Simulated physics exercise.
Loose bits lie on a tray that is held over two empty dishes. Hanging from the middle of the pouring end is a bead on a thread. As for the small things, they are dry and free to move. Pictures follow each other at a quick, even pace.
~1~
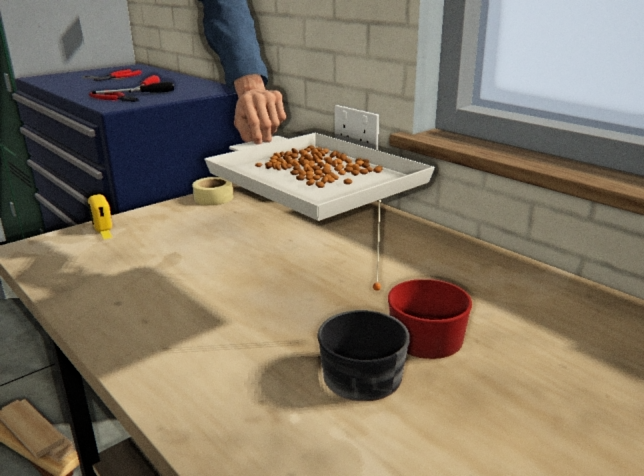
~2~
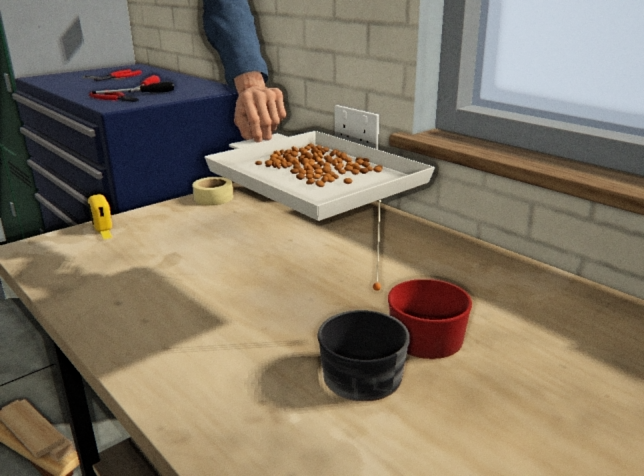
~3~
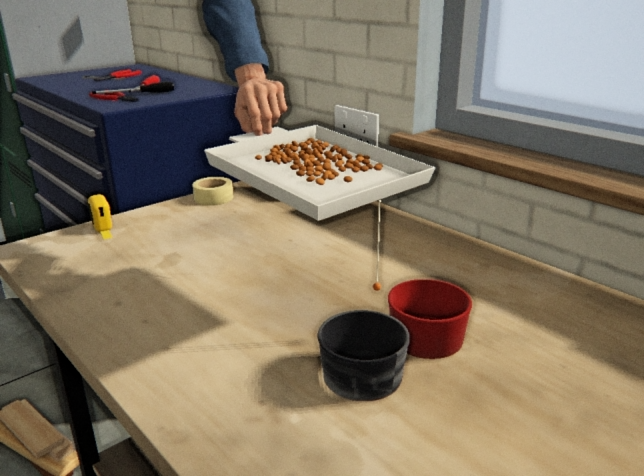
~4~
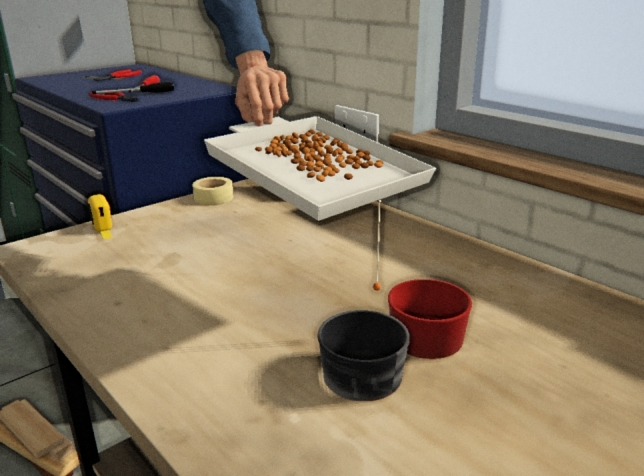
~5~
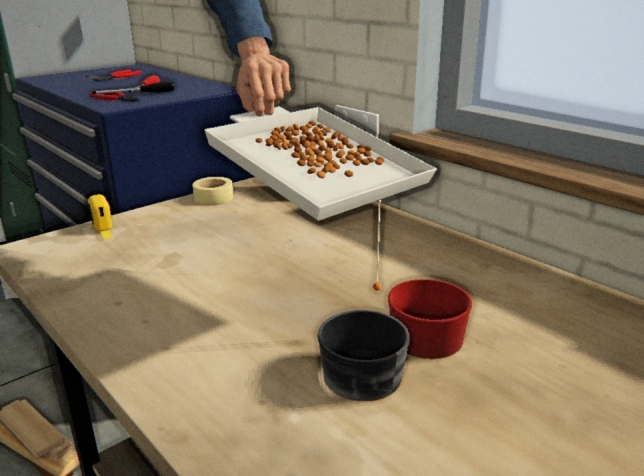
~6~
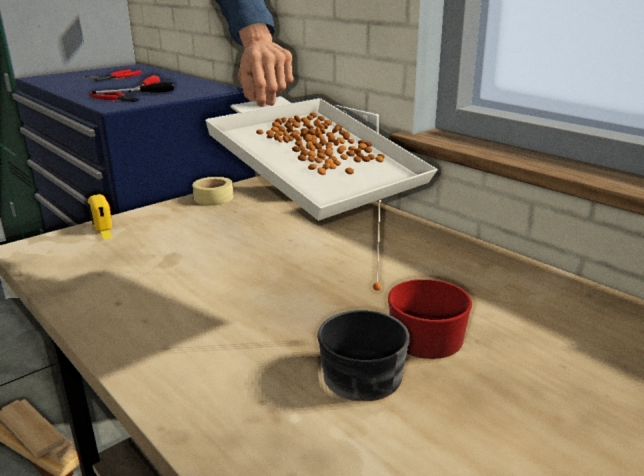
A hand gradually tilting a white tray of small brown pieces above a black dish and a red dish on a wooden workbench.
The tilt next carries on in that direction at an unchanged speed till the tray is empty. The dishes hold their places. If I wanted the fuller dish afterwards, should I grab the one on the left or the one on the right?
Grab the right one.
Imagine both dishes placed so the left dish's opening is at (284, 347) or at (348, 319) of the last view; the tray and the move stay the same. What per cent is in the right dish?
Roughly 20 % and 40 %.
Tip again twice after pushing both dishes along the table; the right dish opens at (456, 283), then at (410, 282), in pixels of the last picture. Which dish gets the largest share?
Place 1 - the dish at left; place 2 - the dish at right.
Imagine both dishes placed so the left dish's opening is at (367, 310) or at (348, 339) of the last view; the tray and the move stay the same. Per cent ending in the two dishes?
Around 50 per cent for the first position, around 80 per cent for the second.
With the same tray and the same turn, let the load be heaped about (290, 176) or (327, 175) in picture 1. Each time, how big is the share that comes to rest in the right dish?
Estimate: 40 % first, 50 % second.
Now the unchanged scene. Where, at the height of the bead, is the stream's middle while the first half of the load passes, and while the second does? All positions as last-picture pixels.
It goes through near (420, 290) first, then near (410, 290).
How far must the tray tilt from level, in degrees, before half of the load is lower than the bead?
The angle is roughly 110° at that point.
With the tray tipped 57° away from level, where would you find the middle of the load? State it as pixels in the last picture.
I'd put the middle of the pieces at roughly (392, 181).
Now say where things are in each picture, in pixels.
Corners of the pouring end near (318, 203) and (429, 167), level; middle of the load near (311, 163), bits of cat kibble; left dish near (395, 371); right dish near (461, 331); bead on its thread near (377, 287), in the first picture.
Corners of the pouring end near (318, 203) and (429, 167), level; middle of the load near (311, 162), in the second picture.
Corners of the pouring end near (319, 204) and (430, 167), tipped barely, level across its low end; middle of the load near (311, 158), in the third picture.
Corners of the pouring end near (320, 204) and (431, 168), tipped a little, level across its low end; middle of the load near (311, 151), in the fourth picture.
Corners of the pouring end near (320, 204) and (431, 168), tipped a little, level across its low end; middle of the load near (312, 145), in the fifth picture.
Corners of the pouring end near (321, 205) and (432, 169), tipped a little, level across its low end; middle of the load near (313, 138); left dish near (395, 371); right dish near (461, 331), in the sixth picture.
Shortly afterwards, tray tipped steeply; all but a few on the tray; only a few in the air.
Next, tray tipped right over; all but a few on the tray; a little in the right dish; only a few in the air.
Some moments later, tray tipped past a quarter turn; near a quarter in the left dish; near two thirds in the right dish; a little outside both.
In the end, tray tipped past a quarter turn; near a quarter in the left dish; near two thirds in the right dish; a little outside both.
